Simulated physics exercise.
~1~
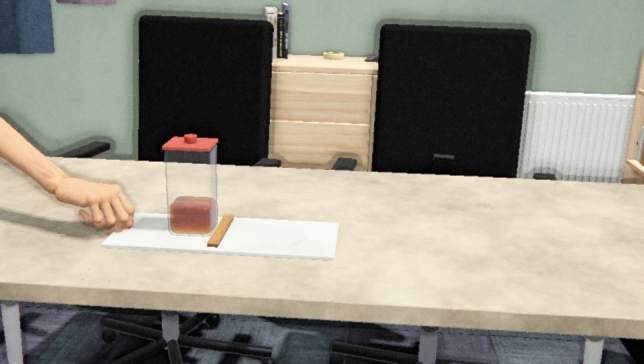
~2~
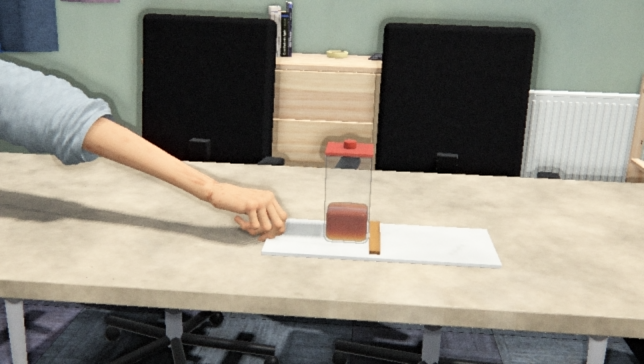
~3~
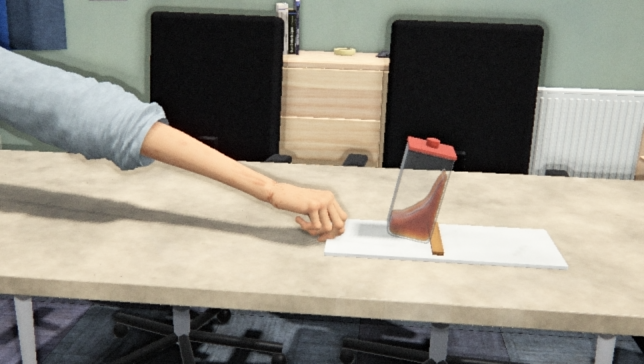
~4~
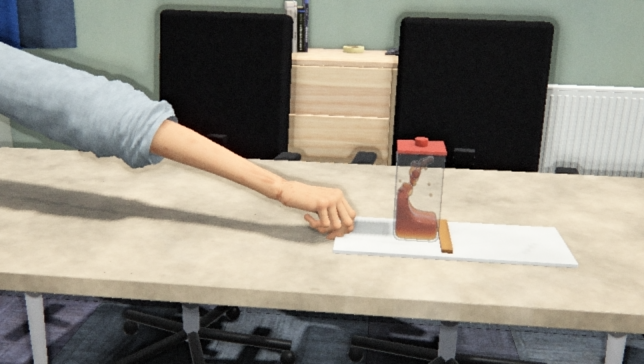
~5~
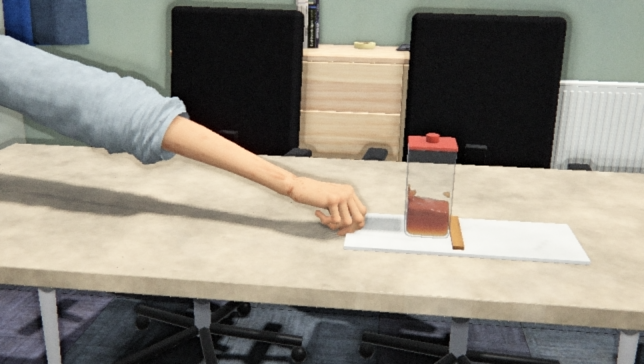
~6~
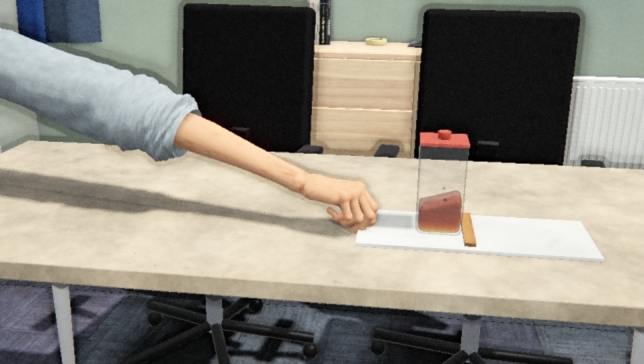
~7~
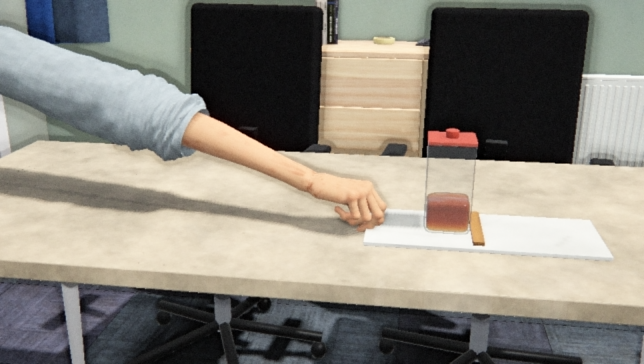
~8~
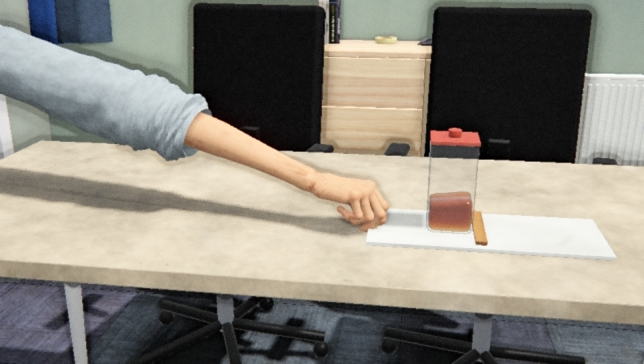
A hand slides a white board right, and its red-capped canister tips, then settles upright.
